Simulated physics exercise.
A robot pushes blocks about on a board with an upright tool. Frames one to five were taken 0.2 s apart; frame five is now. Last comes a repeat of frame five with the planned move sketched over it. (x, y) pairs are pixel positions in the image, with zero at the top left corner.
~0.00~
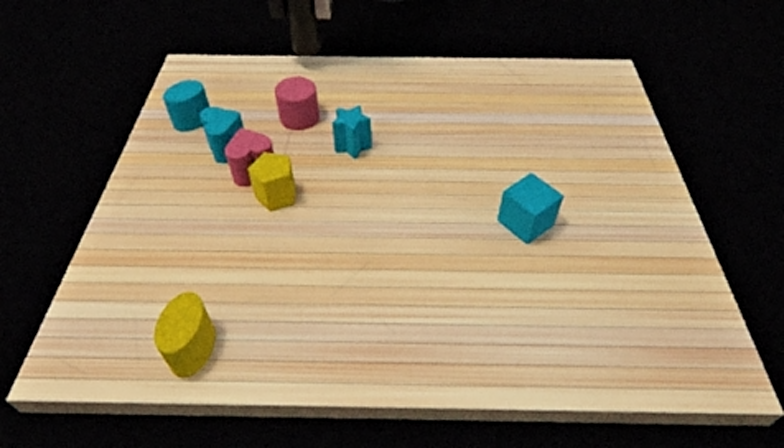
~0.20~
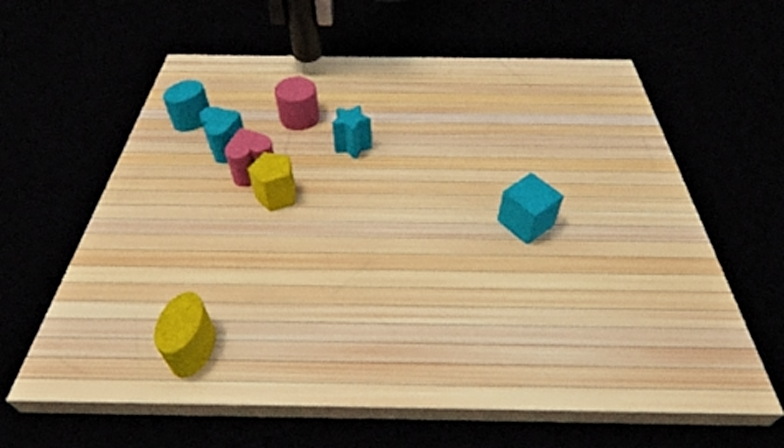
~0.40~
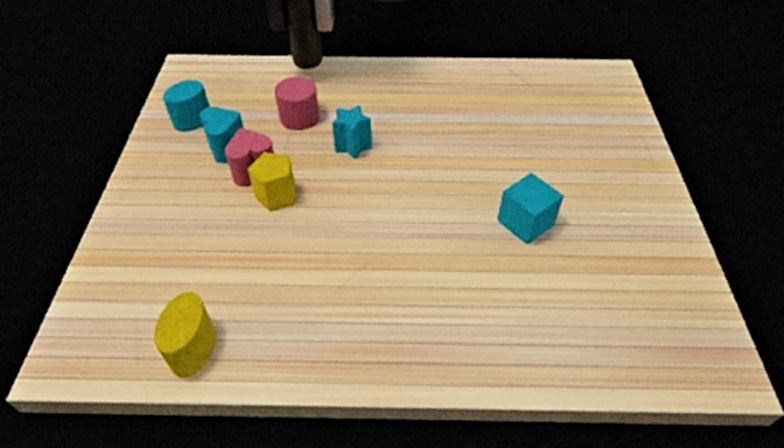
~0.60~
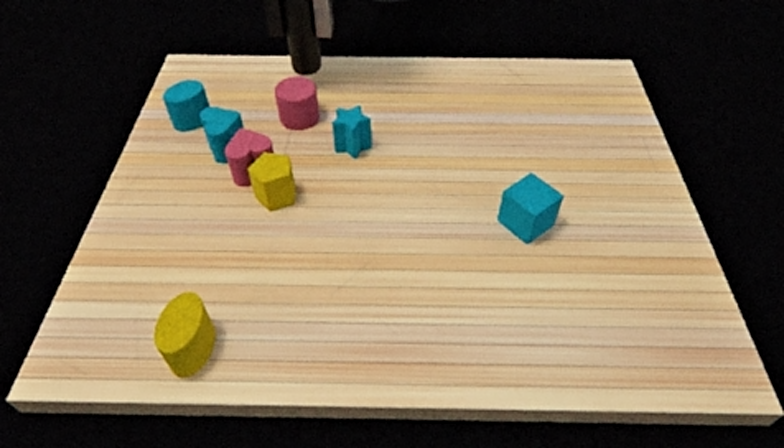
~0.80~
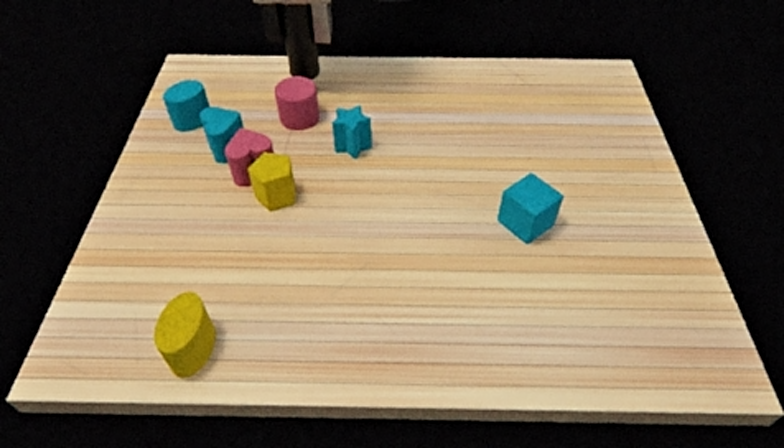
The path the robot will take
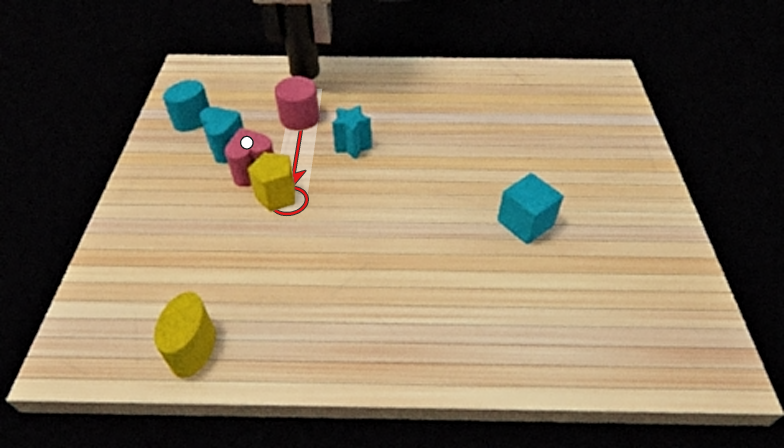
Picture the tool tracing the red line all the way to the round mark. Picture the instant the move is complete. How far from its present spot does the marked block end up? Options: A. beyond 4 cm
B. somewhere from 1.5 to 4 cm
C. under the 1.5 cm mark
B
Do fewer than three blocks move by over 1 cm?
No.
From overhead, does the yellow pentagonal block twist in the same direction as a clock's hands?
I'd say no.
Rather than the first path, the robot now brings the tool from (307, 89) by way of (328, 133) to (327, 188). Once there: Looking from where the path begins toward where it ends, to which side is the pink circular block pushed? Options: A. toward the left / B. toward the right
Choice B: Toward the right.
The drawn path runs from (307, 89) to (289, 201); the dot is on the pink heart-shaped block.
What follows on the original path. One third of the way, tool at (300, 107); pink circular block at (286, 115).
Two thirds of the way, tool at (294, 144); pink heart-shaped block at (231, 157), turned 65° clockwise; yellow pentagonal block at (262, 188), turned 35° anticlockwise; pink circular block at (273, 155).
At the end, tool at (286, 186); pink heart-shaped block at (225, 161), turned 90° clockwise; yellow pentagonal block at (233, 226), turned 95° anticlockwise; pink circular block at (245, 190); turquoise star block not moved.
